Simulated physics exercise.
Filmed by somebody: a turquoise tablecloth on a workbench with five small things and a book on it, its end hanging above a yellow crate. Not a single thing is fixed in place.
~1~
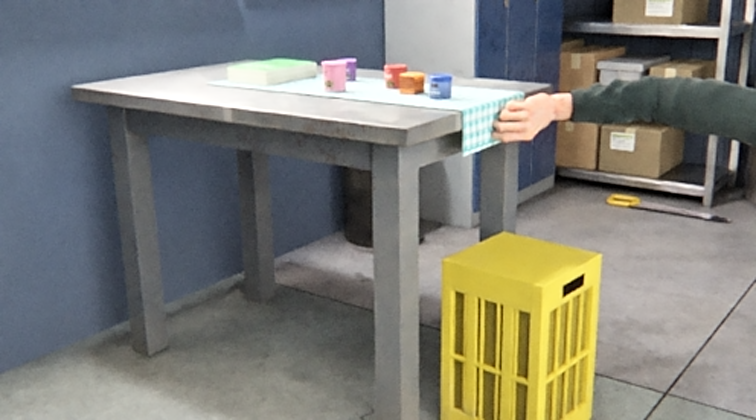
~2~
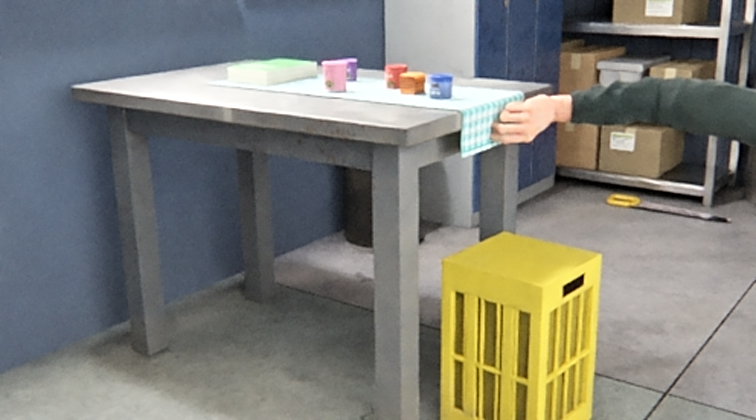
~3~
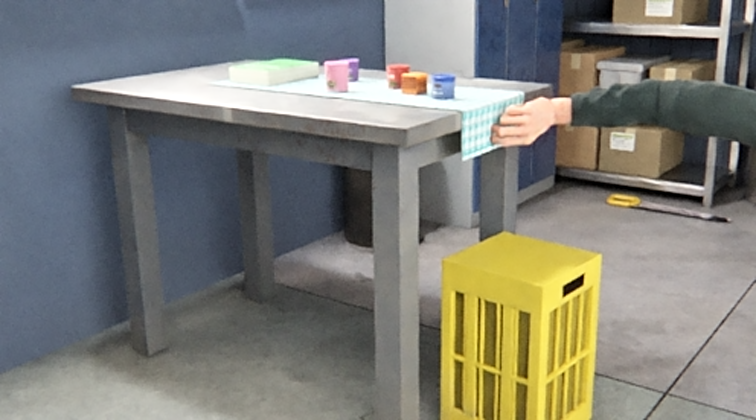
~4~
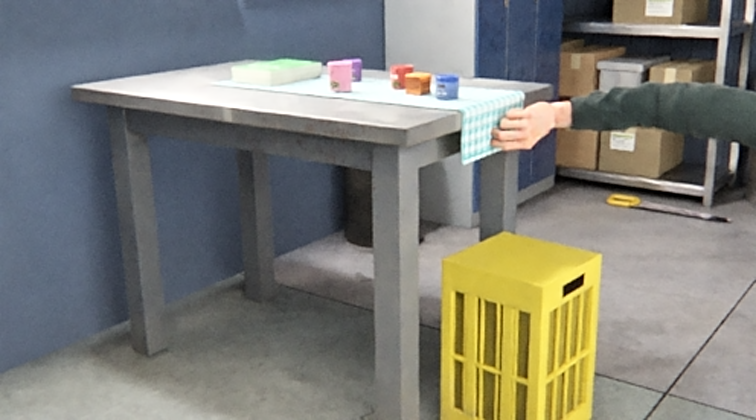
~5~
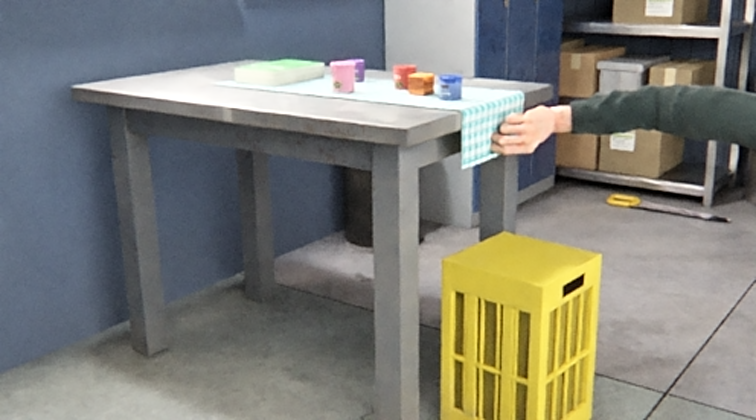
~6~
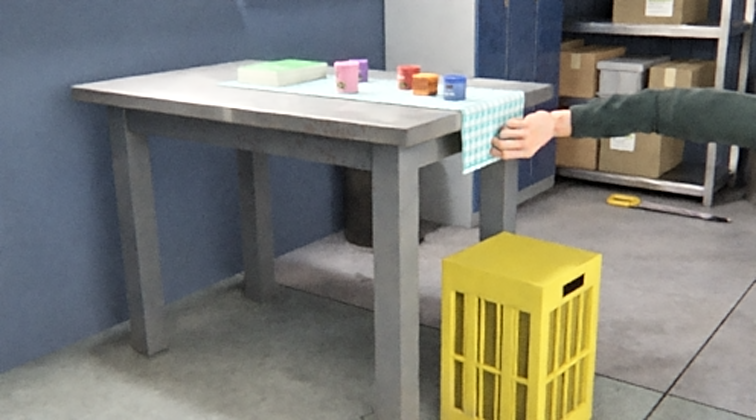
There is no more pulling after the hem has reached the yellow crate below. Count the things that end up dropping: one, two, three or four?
The number that drops is two.
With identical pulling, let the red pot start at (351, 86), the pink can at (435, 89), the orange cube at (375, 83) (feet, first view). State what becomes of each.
The red pot stays aboard, the pink can is lost, the orange cube stays aboard.
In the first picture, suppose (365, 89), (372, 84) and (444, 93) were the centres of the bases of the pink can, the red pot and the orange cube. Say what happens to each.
The pink can ends up on top still, the red pot ends up on top still, the orange cube ends up off the top.
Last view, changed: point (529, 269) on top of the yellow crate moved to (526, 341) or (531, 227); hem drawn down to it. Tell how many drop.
The count would be 4 and then 1.
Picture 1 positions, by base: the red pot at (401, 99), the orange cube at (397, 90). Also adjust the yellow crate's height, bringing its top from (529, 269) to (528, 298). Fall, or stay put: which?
Result - the red pot comes off, and the orange cube comes off.
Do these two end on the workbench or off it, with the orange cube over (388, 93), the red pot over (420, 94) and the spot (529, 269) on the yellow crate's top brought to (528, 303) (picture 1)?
Observed: Orange cube departs; red pot departs.
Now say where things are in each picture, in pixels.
In the first picture, hem (462, 157); blue pot (441, 76); orange cube (412, 74); red pot (396, 66); pink can (334, 62); purple pot (347, 60); top of the crate (529, 269).
In the second picture, hem (461, 157); blue pot (441, 76).
In the third picture, hem (462, 161); orange cube (415, 74).
In the fourth picture, hem (462, 165); red pot (402, 66); top of the crate (529, 269).
In the fifth picture, hem (462, 169); pink can (343, 63).
In the sixth picture, hem (462, 174); blue pot (455, 77); orange cube (426, 75); red pot (409, 67); pink can (347, 63); purple pot (358, 61).
Soon after, hem near (494, 217); blue pot gone.
After that, hem on the crate; blue pot and orange cube gone.
In the end, hem on the crate; blue pot and orange cube gone. Over the edge go two.
